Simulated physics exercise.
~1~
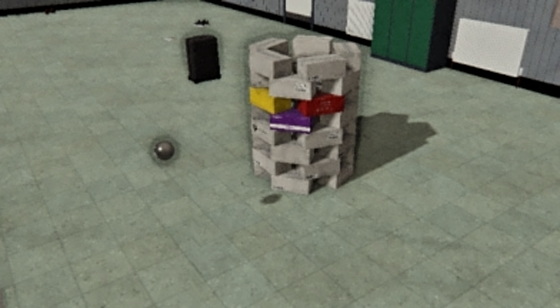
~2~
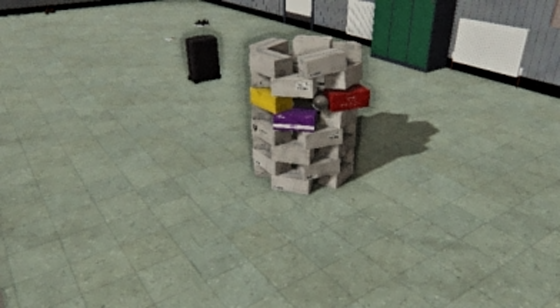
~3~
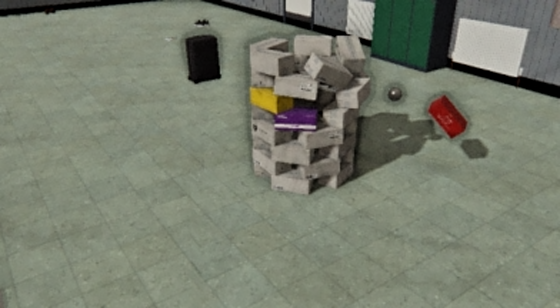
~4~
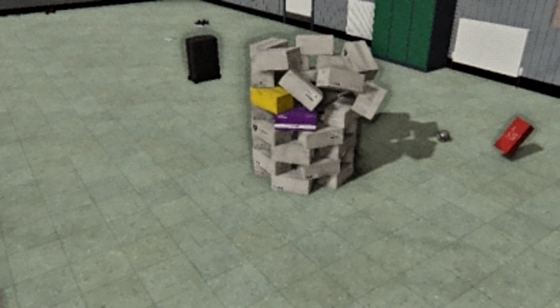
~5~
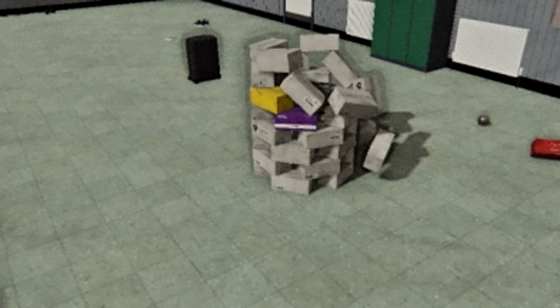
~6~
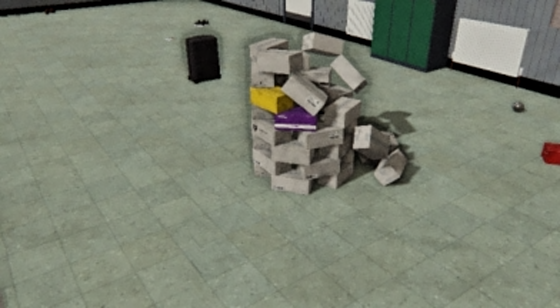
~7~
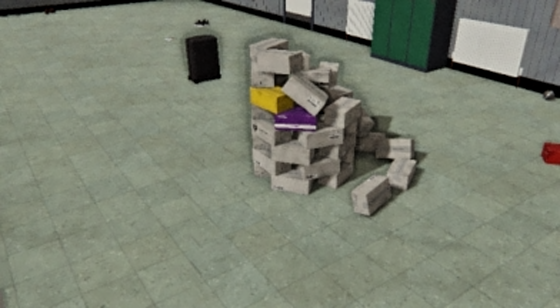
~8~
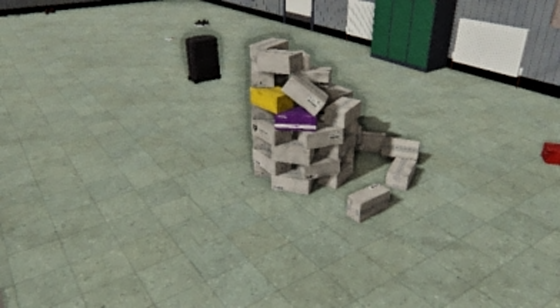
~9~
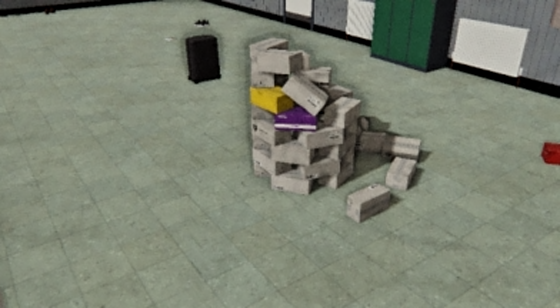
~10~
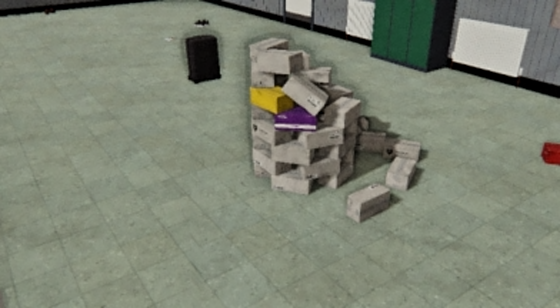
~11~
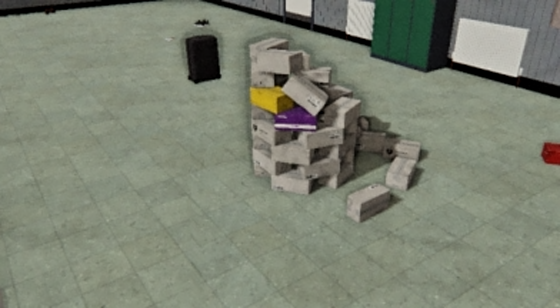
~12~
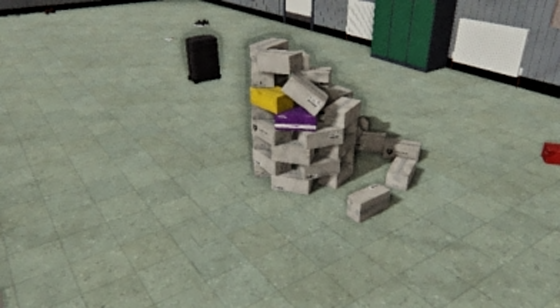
In a large room with a pale tiled floor, a steel ball flew into a hollow tower of boxes, knocking a red one far to the right, then several grey boxes tumbled off that side while the yellow and purple ones stayed up.
